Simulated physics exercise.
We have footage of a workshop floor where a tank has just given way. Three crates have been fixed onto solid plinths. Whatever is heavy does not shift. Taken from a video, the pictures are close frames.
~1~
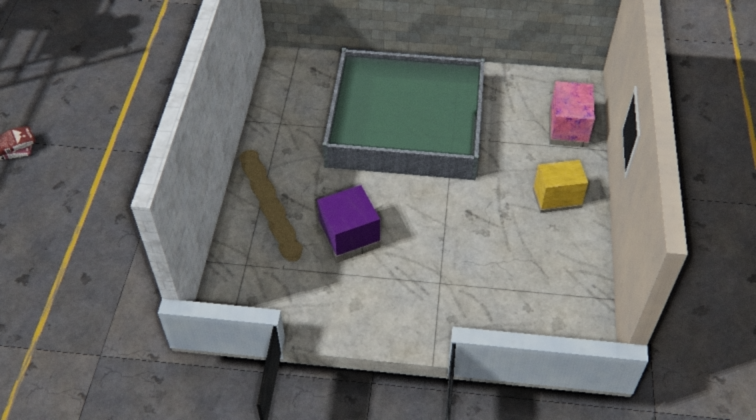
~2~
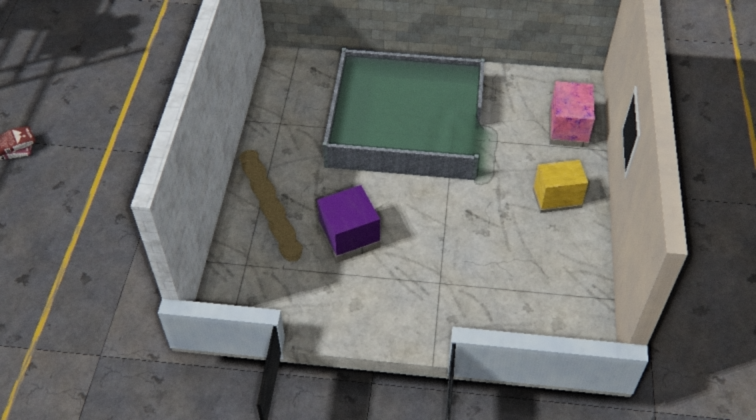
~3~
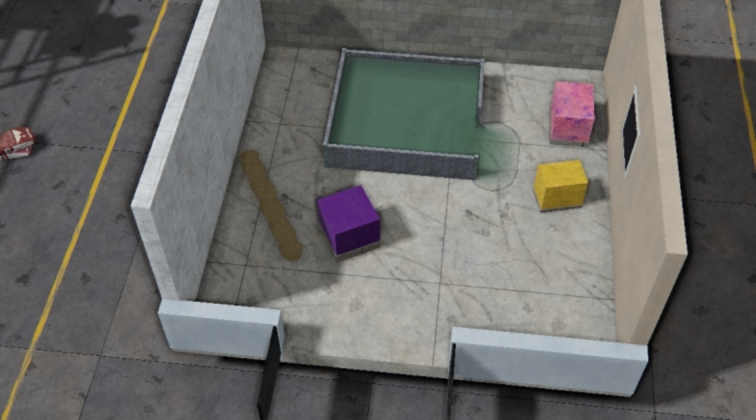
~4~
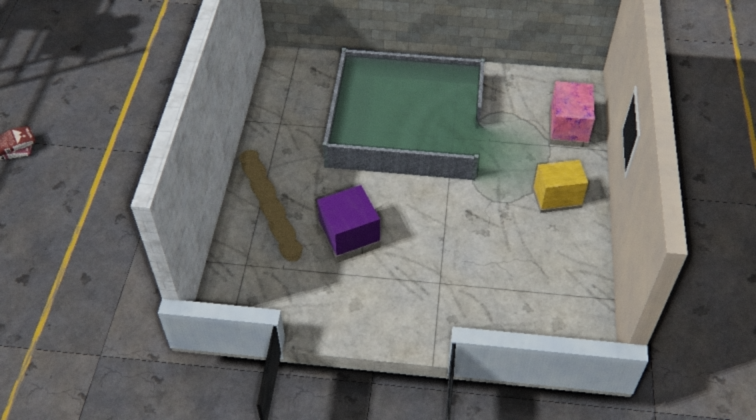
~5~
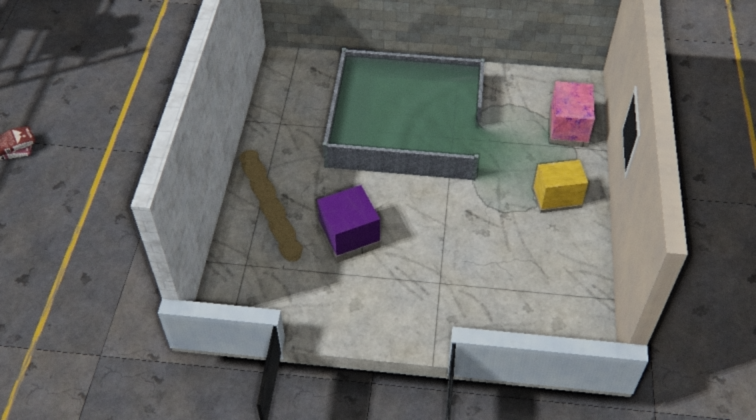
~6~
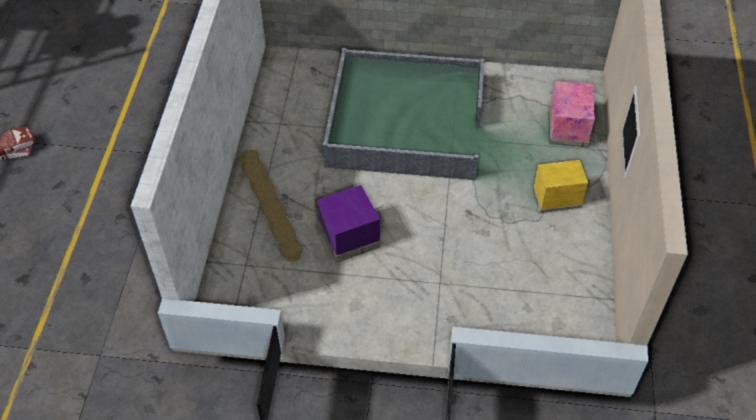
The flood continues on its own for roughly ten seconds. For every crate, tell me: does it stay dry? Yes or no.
Here is how it goes: The pink crate, no, it gets wet; the yellow crate, no, it gets wet; the purple crate, yes, it stays dry.
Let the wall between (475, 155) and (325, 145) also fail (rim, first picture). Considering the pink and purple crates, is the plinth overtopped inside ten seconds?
In that case the pink one is never flooded and the purple one is flooded.
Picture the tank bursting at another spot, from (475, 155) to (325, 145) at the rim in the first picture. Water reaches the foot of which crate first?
My pick is the one in purple.
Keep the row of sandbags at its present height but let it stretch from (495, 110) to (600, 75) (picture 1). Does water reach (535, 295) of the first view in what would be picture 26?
Looks like it ends up soaked.
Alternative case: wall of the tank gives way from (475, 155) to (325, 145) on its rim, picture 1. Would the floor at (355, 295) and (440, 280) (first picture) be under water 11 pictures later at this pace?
I'd expect the first point to be reached and the second point to be reached.
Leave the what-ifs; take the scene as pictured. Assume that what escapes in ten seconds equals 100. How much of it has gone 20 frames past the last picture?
Near 0 in a hundred.
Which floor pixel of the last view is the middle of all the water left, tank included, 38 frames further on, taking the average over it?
That comes out near (463, 160).
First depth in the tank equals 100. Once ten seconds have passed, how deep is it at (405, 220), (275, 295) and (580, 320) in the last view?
Readings in sequence: 6, 10, 20 percent.
A moment on, water covers 15 % of the floor; the pink crate water round its plinth, the yellow crate water round its plinth, the purple crate not reached.
Next, water covers 30 % of the floor; the pink crate water round its plinth, the yellow crate water round its plinth, the purple crate not reached.
Then, water covers 40 % of the floor; the pink crate water round its plinth, the yellow crate water round its plinth, the purple crate not reached.
Later, water covers 65 % of the floor; the pink crate water round its plinth, the yellow crate water round its plinth, the purple crate water round its plinth.
In the end, water covers 95 % of the floor; the pink crate was topped, the yellow crate was topped, the purple crate stayed above the water.
